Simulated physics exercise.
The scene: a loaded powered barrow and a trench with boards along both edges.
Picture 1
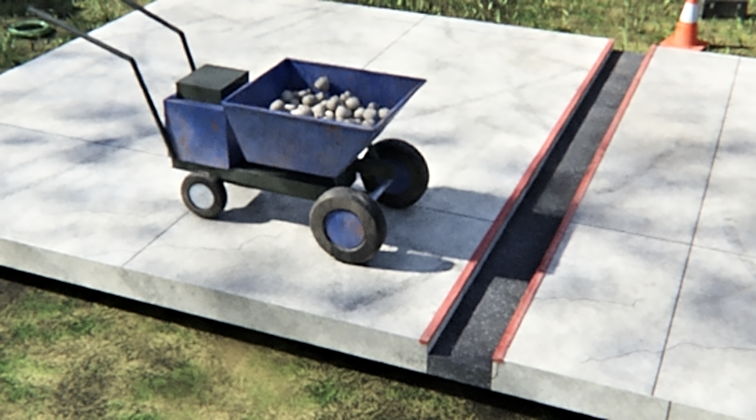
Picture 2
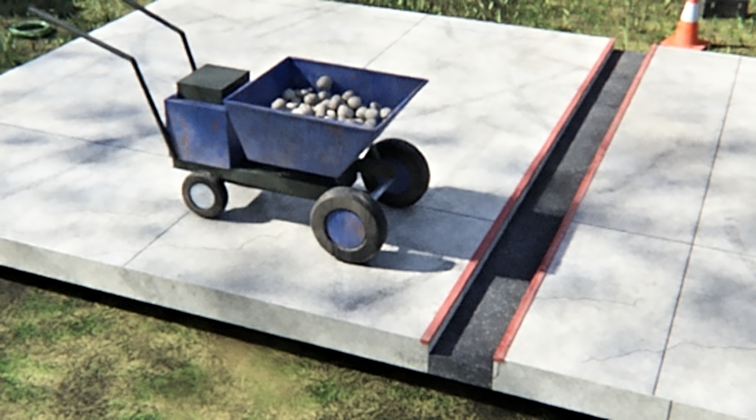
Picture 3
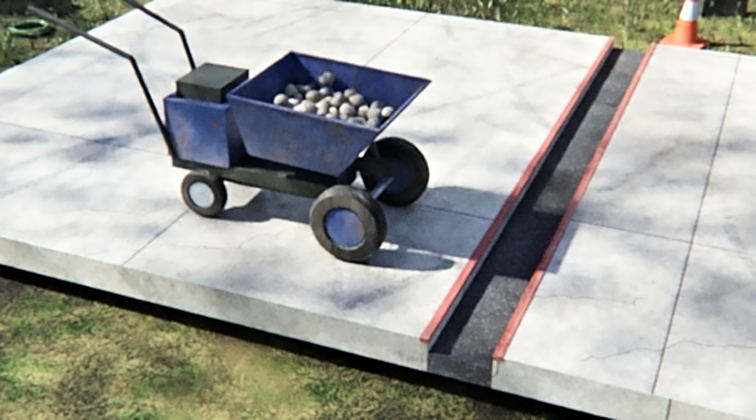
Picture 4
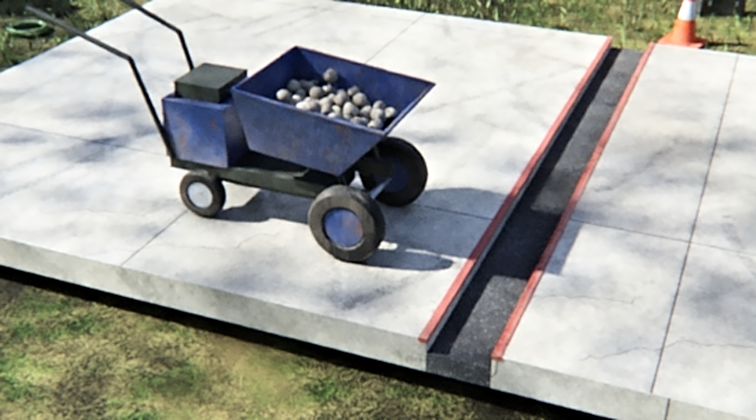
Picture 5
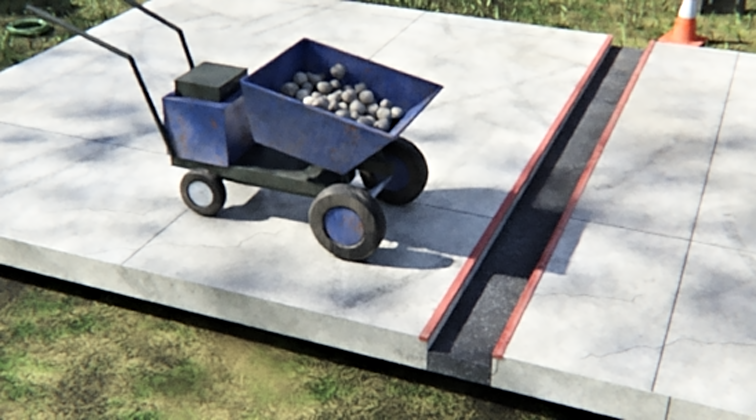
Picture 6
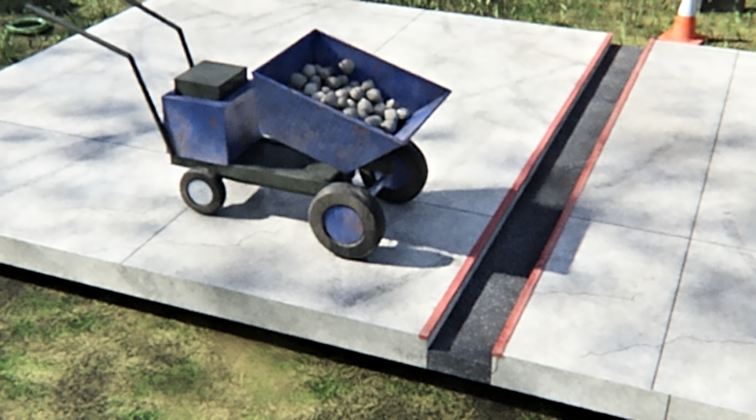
Sunlit pale concrete slabs, edged by patchy grass, are seen from above and at an angle. A blue powered barrow with black handles and dark wheels stands left of centre, its skip loaded with grey river pebbles, while a narrow dark trench lined with red boards crosses the slabs to its right, near an orange-and-white cone. The skip starts level, then tilts slowly forward to the right, its rear rising, as the barrow and camera stay still.
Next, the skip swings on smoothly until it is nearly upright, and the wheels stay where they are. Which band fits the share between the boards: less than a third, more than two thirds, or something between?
In the trench: Over two thirds.
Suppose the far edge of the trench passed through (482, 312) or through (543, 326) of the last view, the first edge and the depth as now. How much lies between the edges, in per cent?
First some 40, then 90 per cent.
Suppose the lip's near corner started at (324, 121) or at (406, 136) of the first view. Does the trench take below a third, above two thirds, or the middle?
One: Between a third and two thirds. Two: In the middle band.
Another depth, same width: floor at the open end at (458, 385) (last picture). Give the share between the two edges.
Roughly 100 in a hundred.
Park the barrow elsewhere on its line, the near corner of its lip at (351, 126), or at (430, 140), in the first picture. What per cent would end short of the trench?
Near 30 % and 0 %.
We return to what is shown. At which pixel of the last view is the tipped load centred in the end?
Roughly at (510, 256).
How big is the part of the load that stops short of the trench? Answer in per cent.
About 5 per cent.
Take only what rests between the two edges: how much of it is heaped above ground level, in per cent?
It comes to 45 per cent or so.
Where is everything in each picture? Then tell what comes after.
The first picture shows lip of the skip (374, 130), level; top of the load (321, 116), river pebbles; first edge of the trench (443, 308); far edge (514, 325), the trench under half as wide as the skip, and shallow for its width.
The second picture shows lip of the skip (377, 131), level; top of the load (322, 115).
The third picture shows lip of the skip (380, 131), tipped barely; top of the load (301, 112).
The fourth picture shows lip of the skip (385, 135), tipped a little; top of the load (311, 103).
The fifth picture shows lip of the skip (394, 138), tipped a little; top of the load (301, 98).
The sixth picture shows lip of the skip (403, 144), tipped clearly; top of the load (309, 91); first edge of the trench (443, 304); far edge (514, 320).
Just after the last frame, skip tipped steeply; every one in the skip.
A moment on, skip tipped right over; roughly two thirds in the skip; roughly a quarter in or heaped over the trench; just a few falling.
Further on, skip tipped right over; about a tenth in the skip; just a few short of the trench; the larger part in or heaped over the trench; about a tenth beyond it.
When it is over, skip tipped right over; just a few in the skip; about a tenth short of the trench; the larger part in or heaped over the trench; about a tenth beyond it.
